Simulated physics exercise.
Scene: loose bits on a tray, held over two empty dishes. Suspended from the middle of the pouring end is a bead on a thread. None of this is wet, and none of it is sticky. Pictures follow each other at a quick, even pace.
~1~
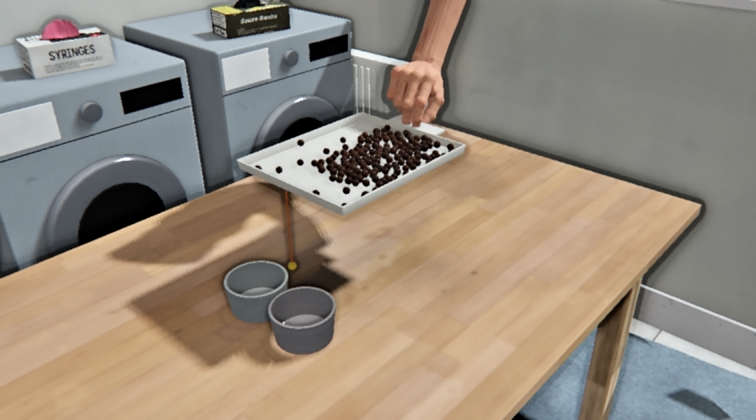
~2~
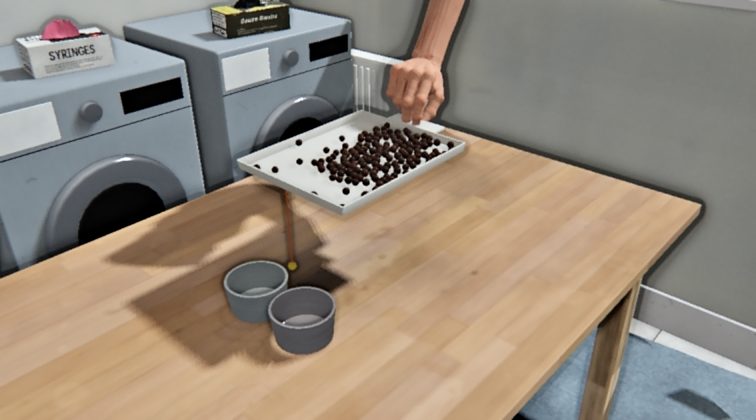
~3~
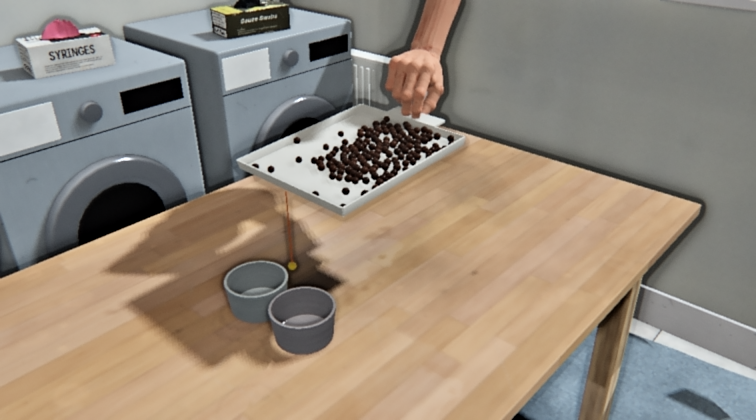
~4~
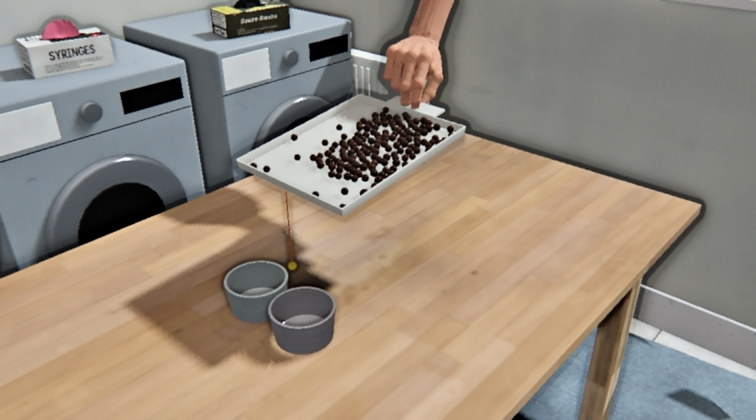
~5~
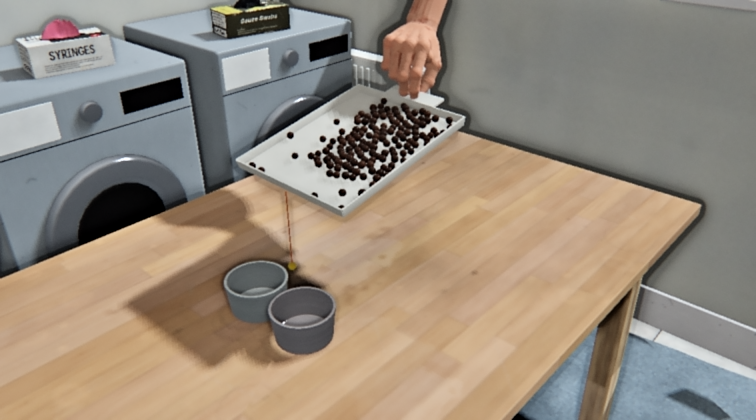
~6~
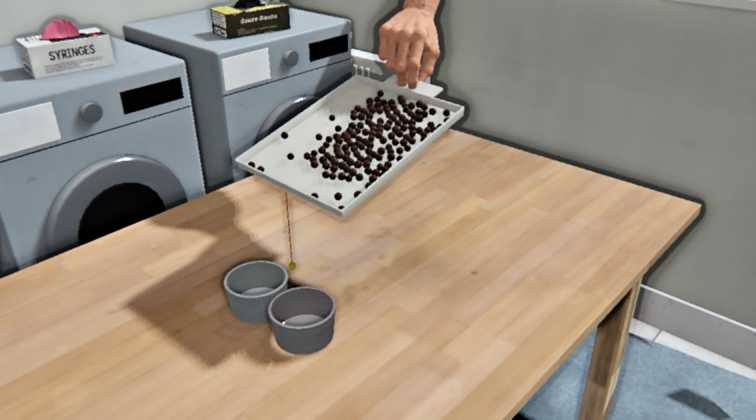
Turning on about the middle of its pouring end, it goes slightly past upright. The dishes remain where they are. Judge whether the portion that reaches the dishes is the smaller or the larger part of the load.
It is the larger part.
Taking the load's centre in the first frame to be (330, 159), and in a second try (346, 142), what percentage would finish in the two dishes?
Estimate: 70 % first, 70 % second.
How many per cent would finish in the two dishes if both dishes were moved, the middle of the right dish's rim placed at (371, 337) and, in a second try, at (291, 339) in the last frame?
40 %, then 20 %.
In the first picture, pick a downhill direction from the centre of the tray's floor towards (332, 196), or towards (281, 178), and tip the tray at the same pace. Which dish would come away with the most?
For the first slope the righthand dish, for the second the lefthand dish.
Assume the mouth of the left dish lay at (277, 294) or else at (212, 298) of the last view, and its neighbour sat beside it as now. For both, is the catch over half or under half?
One: Above a half. Two: Less than half.
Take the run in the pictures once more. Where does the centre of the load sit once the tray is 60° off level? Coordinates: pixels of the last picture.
Roughly at (310, 176).
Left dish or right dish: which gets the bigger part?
The one to the right.
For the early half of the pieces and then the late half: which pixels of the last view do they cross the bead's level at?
(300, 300) for the early half, (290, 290) for the late half.
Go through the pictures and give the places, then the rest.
In the first picture, corners of the pouring end at (239, 160) and (343, 206), level; middle of the load at (378, 157), chocolate balls; left dish at (233, 303); right dish at (279, 334); bead on its thread at (292, 266).
In the second picture, corners of the pouring end at (239, 160) and (343, 206), level; middle of the load at (378, 156).
In the third picture, corners of the pouring end at (239, 160) and (343, 207), tipped barely, level across its low end; middle of the load at (378, 152).
In the fourth picture, corners of the pouring end at (238, 159) and (342, 208), tipped a little, level across its low end; middle of the load at (377, 147).
In the fifth picture, corners of the pouring end at (238, 159) and (342, 209), tipped a little, level across its low end; middle of the load at (375, 142), a small part on the move.
In the sixth picture, corners of the pouring end at (237, 159) and (341, 210), tipped clearly, level across its low end; middle of the load at (371, 139), nearly all on the move; left dish at (233, 303); right dish at (279, 334).
Soon after the last picture, tray tipped steeply; most on the tray; a small part in the right dish; a stray few in the left dish; a stray few outside both; a small part in the air.
A little later, tray tipped right over; a small part on the tray; about a third in the right dish; a small part in the left dish; about a quarter outside both; about a quarter in the air.
Later still, tray tipped past a quarter turn; about half in the right dish; about a quarter in the left dish; about a quarter outside both.
By the end, tray tipped past a quarter turn; about half in the right dish; about a quarter in the left dish; about a quarter outside both.
